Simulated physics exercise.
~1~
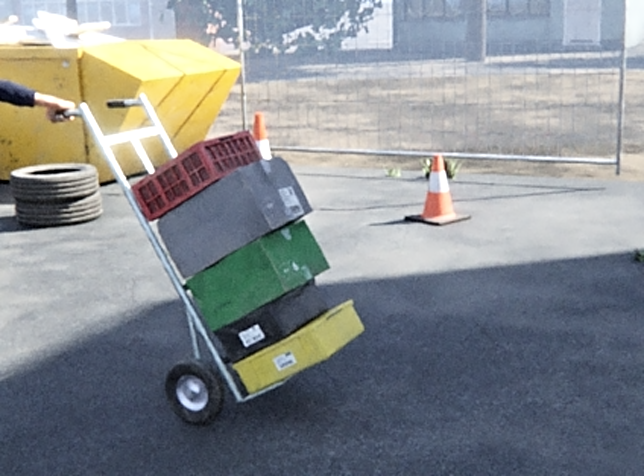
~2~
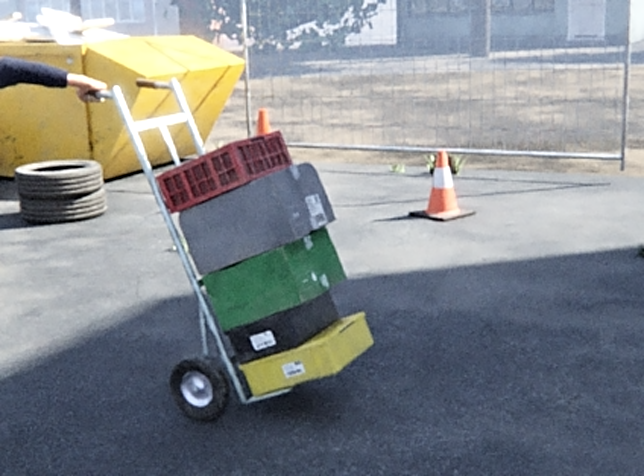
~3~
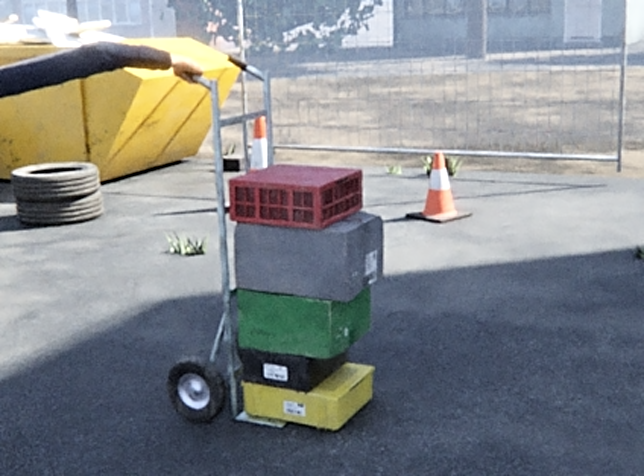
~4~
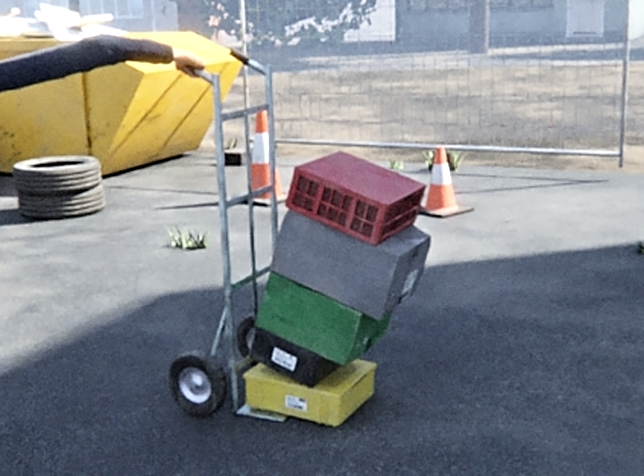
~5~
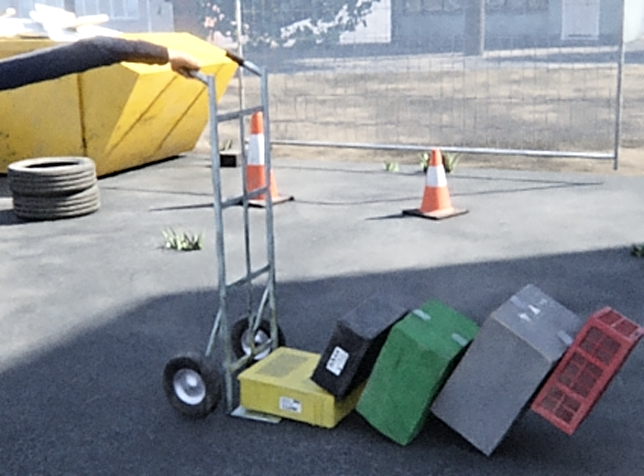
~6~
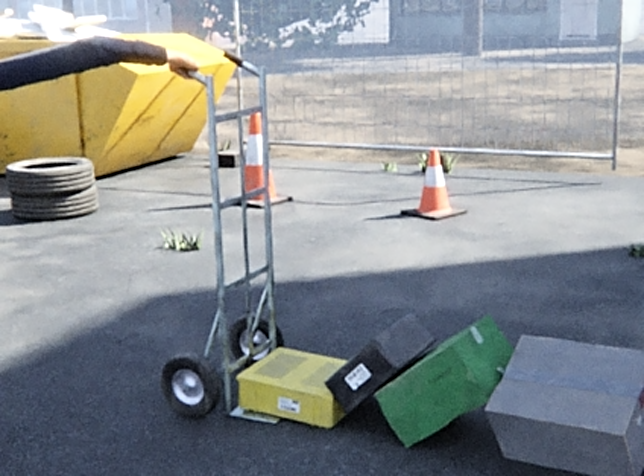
A tilted hand truck swings upright and stops, and its stacked boxes topple off rightward, leaving the yellow one upright.
